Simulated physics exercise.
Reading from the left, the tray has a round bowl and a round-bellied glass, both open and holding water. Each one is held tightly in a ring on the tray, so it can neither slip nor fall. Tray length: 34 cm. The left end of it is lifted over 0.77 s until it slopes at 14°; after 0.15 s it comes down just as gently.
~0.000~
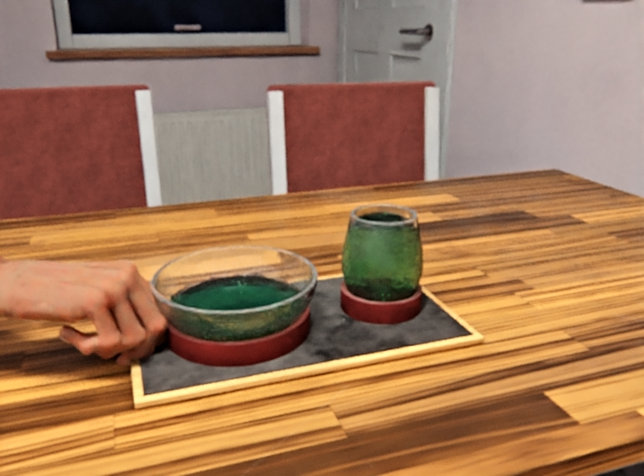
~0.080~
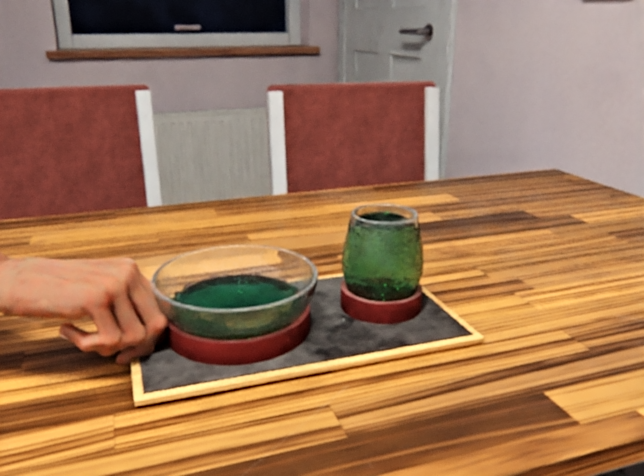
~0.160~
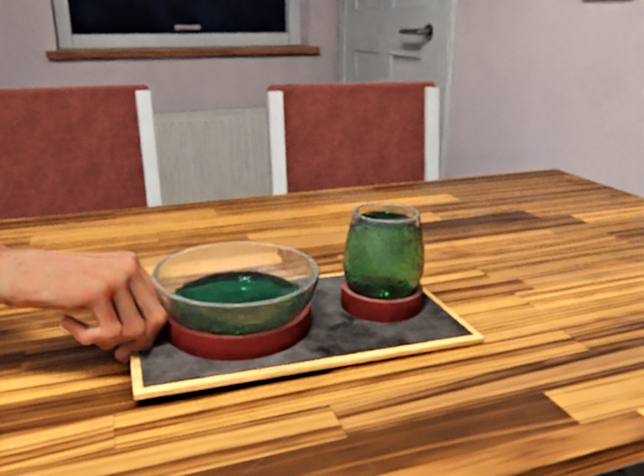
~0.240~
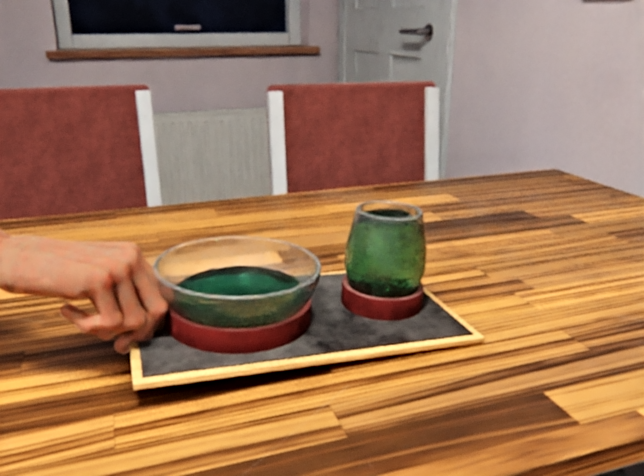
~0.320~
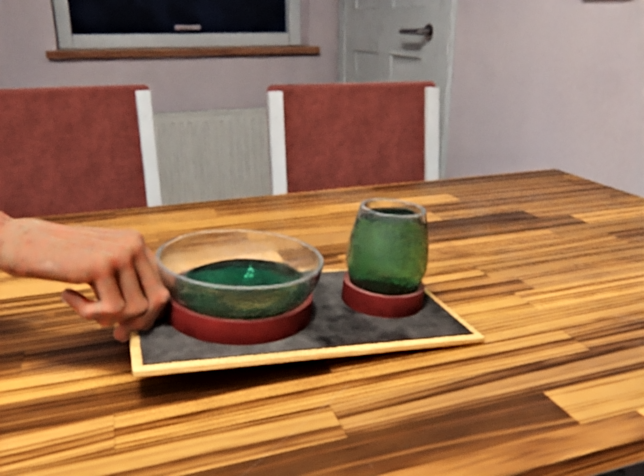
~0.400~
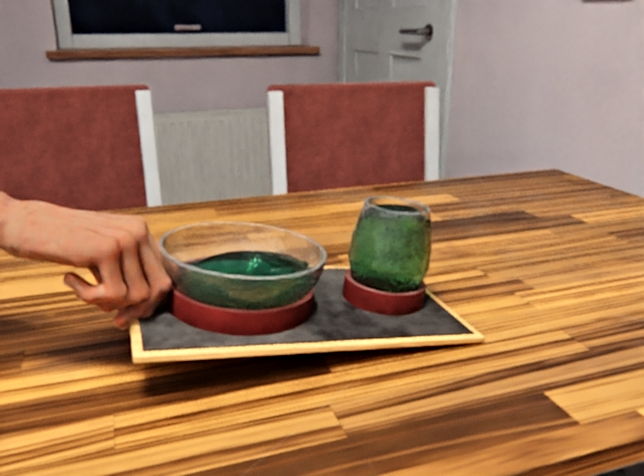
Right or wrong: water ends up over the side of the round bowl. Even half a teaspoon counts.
Wrong.
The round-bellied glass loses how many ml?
The amount is roughly 0 ml.
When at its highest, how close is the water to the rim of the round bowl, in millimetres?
About 9 mm below the rim.
Then, 0.79 s in, the slope is 14°; losses from the left are 0, 0 ml.
Then, 1.17 s in, the slope is 11°; losses from the left are 0, 0 ml.
Then, 1.55 s in, the slope is 1°; losses from the left are 0, 0 ml.
Then, 1.94 s in, the slope is 0°; losses from the left are 0, 0 ml.
Finally, losses from the left are 0, 0 ml.
